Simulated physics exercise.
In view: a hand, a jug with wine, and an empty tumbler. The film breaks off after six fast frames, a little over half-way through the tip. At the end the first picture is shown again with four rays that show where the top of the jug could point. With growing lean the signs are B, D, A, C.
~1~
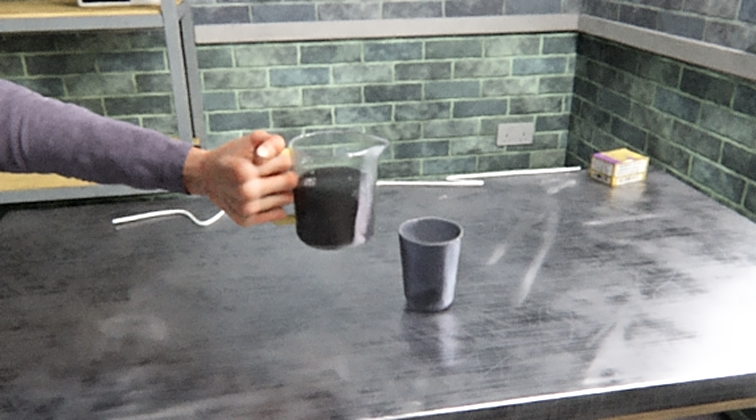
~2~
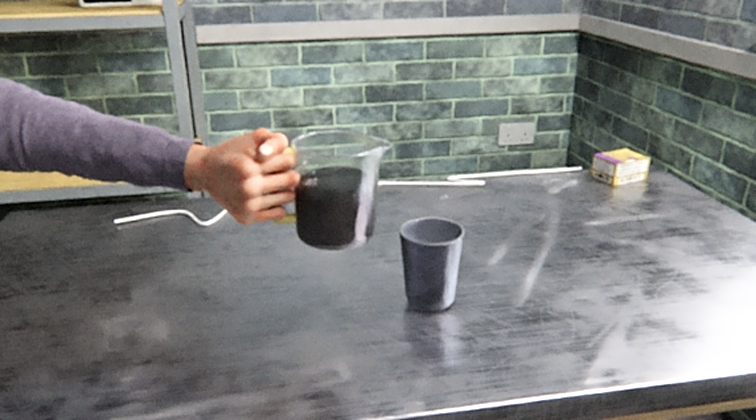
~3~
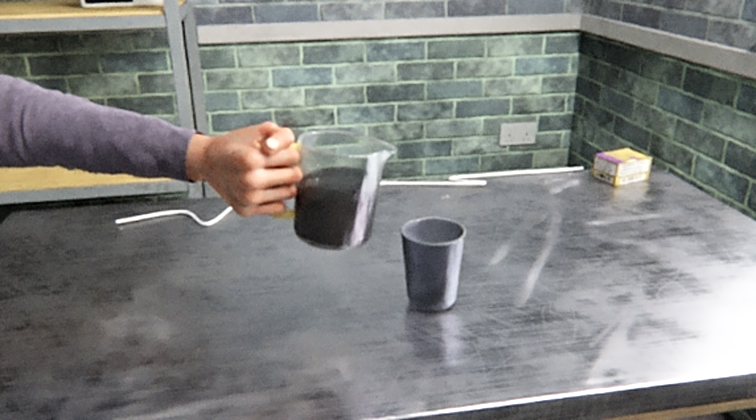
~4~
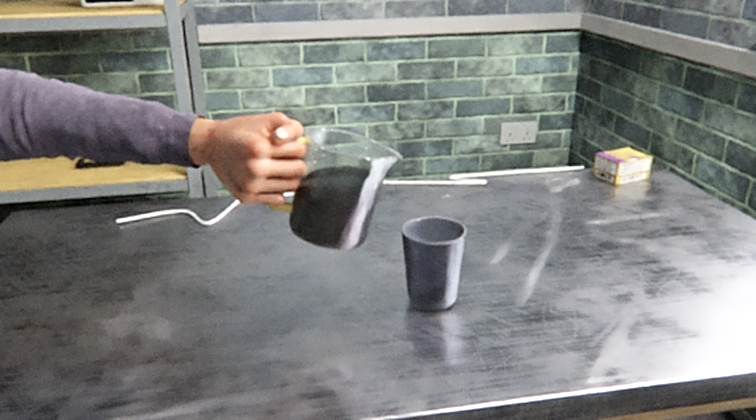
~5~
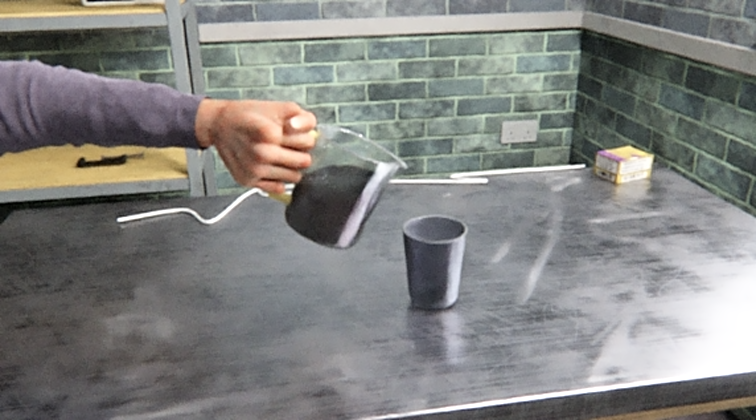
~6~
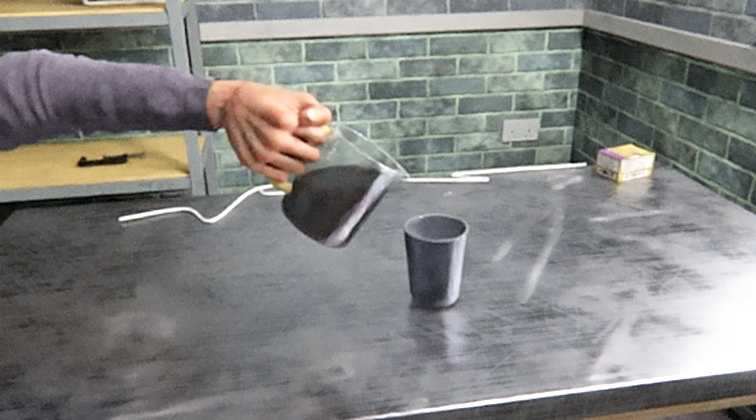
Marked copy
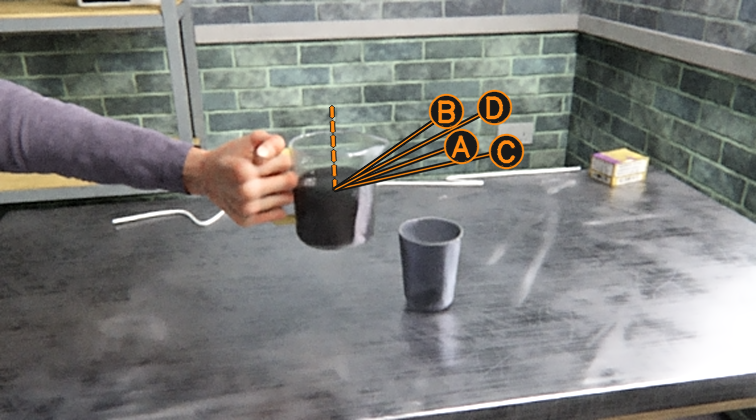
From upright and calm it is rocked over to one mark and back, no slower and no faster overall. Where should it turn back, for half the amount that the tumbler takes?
Mark D.
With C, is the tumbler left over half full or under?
Over.
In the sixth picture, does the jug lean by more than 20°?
Yes, it does.
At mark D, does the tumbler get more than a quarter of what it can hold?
Yes, it does.
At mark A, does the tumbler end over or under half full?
Over.
On the marked copy, A at (444, 149); B at (432, 122); C at (489, 154); D at (479, 115).
With A, the tumbler ends with about 70 % of what it can hold.
With B, the tumbler ends with about 29 % of what it can hold.
With C, the tumbler ends with about 82 % of what it can hold; 7 % of the wine is spilt.
With D, the tumbler ends with about 49 % of what it can hold.
